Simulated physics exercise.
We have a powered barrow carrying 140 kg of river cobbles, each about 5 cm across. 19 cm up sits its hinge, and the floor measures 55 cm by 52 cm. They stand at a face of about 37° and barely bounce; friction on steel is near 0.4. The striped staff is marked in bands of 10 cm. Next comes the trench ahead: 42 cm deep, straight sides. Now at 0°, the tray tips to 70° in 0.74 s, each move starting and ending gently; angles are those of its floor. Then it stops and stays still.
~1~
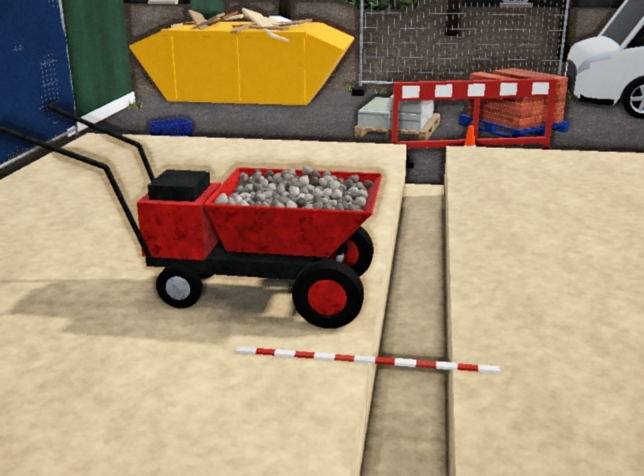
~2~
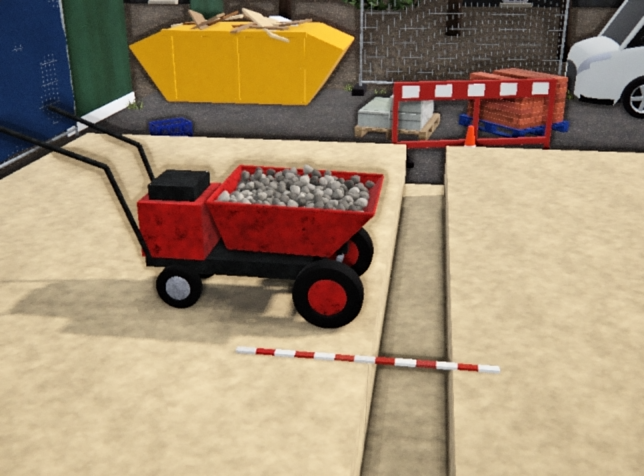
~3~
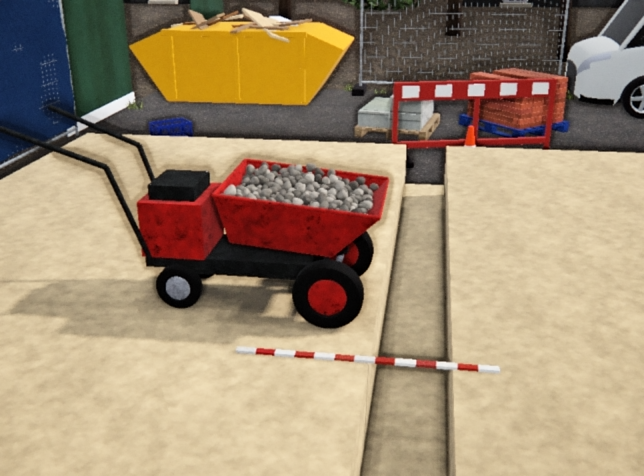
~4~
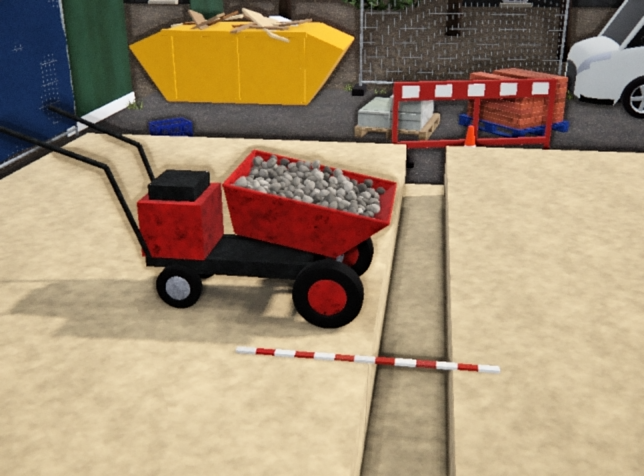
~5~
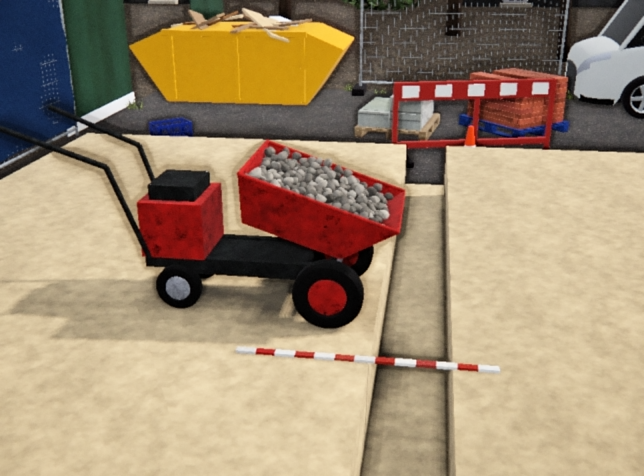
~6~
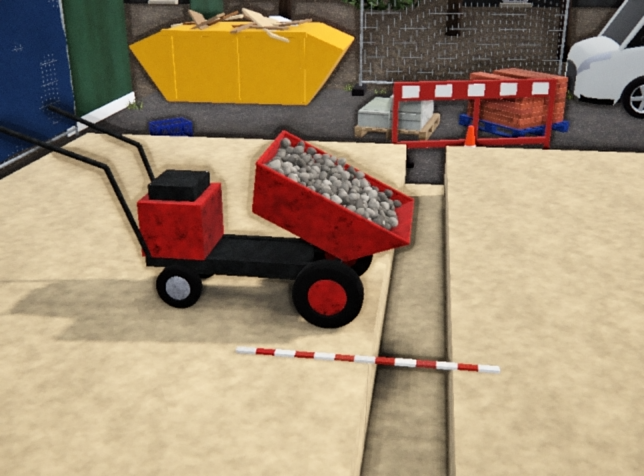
A sandy, pale floor cut by a narrow straight-sided trench is seen from slightly above, with the camera still. A red and black powered barrow holding grey cobbles stands left of the trench, behind a red-and-white striped pole, with a yellow skip, red barrier and white vehicle beyond. The barrow's tray tilts, slowly then faster, its rear rising and front lip lowering rightward, cobbles still inside.
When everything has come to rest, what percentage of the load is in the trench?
About 41 per cent.
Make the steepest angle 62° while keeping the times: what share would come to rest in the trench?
It would be close to 45 percent.
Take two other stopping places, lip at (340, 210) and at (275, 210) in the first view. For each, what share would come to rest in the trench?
Near 80 and near 70 percent.
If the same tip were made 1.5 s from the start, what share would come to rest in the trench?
Roughly 55 per cent.
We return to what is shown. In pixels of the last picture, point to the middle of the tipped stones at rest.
At about pixel (471, 304) in the last view.
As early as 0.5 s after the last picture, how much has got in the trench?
I'd put it near 10 per cent.
Then, 0.2 s after the last picture the floor is at 59°, 100 % in the tray; the foremost stones are at (426, 255).
Then, 0.5 s after the last picture the floor is at 70°, 67 % in the tray, 8 % in the trench, 25 % past the trench; the foremost stones are at (500, 305).
Then, 0.9 s after the last picture the floor is at 70°, 22 % in the tray, 19 % in the trench, 59 % past the trench; the foremost stones are at (619, 303).
Then, 2.8 s after the last picture the floor is at 70°, 0 % in the tray, 41 % in the trench, 59 % past the trench; the foremost stones are past the picture's edge.
